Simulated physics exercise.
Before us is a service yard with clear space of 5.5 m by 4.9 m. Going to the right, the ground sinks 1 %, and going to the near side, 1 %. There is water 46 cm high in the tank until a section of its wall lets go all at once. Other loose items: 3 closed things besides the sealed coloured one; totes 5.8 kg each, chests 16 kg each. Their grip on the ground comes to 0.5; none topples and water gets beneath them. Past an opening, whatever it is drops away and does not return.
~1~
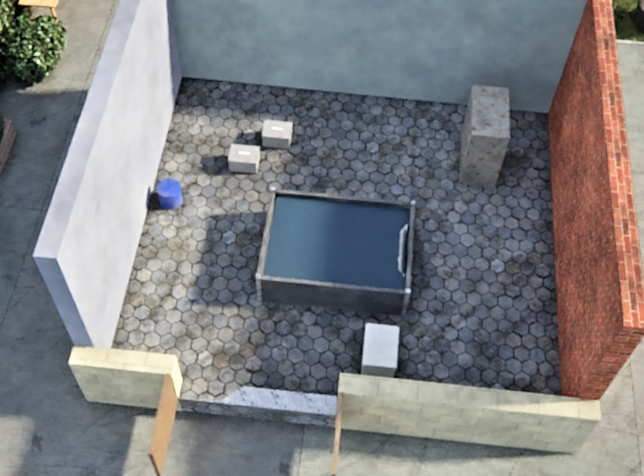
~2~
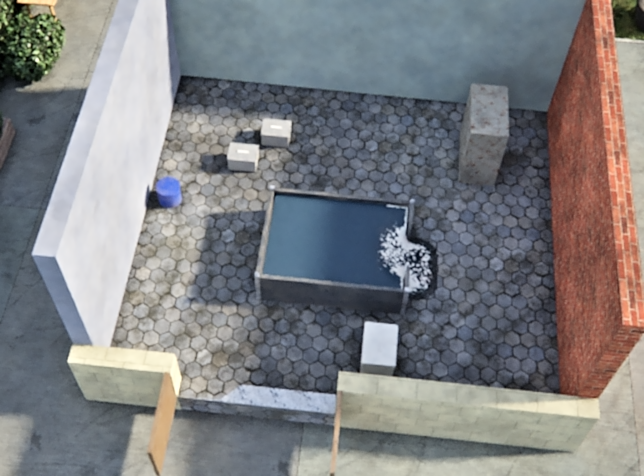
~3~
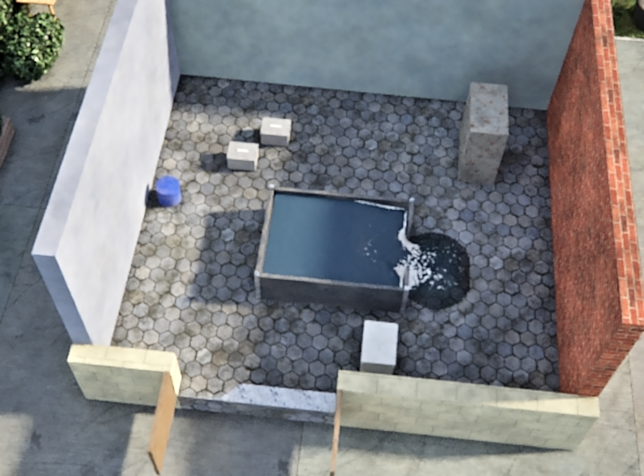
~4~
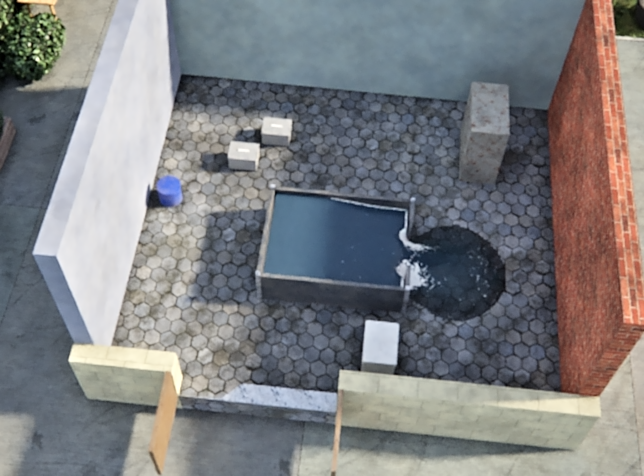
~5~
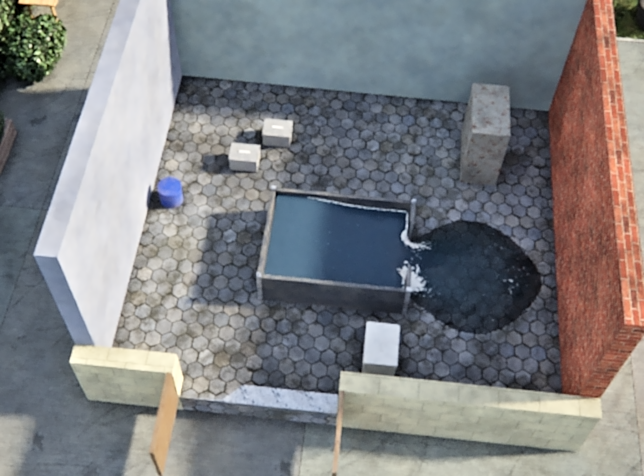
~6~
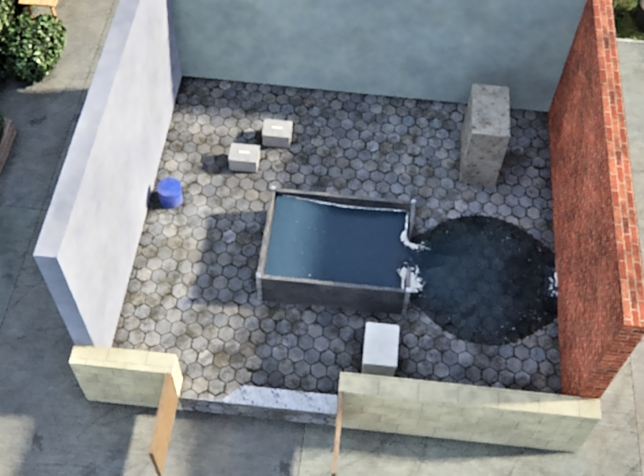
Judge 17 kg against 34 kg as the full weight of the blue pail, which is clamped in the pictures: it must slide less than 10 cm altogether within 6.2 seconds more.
The light setting does the job.
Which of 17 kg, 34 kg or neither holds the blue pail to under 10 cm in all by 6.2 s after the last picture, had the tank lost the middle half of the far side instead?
Then the lighter mass suffices.
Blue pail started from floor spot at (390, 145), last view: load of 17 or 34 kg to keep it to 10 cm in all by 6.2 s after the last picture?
Going by the scene, the lighter weight suffices.
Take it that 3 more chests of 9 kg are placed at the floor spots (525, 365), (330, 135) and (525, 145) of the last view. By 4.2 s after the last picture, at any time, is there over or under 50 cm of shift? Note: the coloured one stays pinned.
One after another they come out beyond the mark, within the mark, beyond the mark.
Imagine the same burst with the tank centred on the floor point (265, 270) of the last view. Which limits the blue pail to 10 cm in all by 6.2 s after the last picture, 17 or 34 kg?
Then, in short, the light one works.
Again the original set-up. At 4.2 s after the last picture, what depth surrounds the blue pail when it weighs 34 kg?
Around 0 cm.
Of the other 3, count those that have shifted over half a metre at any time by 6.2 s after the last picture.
The total is 1.
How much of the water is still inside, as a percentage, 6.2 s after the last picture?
98 %.
Then, 0.6 s after the last picture the blue pail would be 0 cm from its start with 17 kg and 0 cm from its start with 34 kg; 0 cm of water round it then.
Then, 2.3 s after the last picture the blue pail would be 0 cm from its start with 17 kg and 0 cm from its start with 34 kg; 0 cm of water round it then.
Then, 4.2 s after the last picture the blue pail would be 0 cm from its start with 17 kg and 0 cm from its start with 34 kg; 0 cm of water round it then.
Then, 6.2 s after the last picture the blue pail would be 0 cm from its start with 17 kg and 0 cm from its start with 34 kg; 0 cm of water round it then.
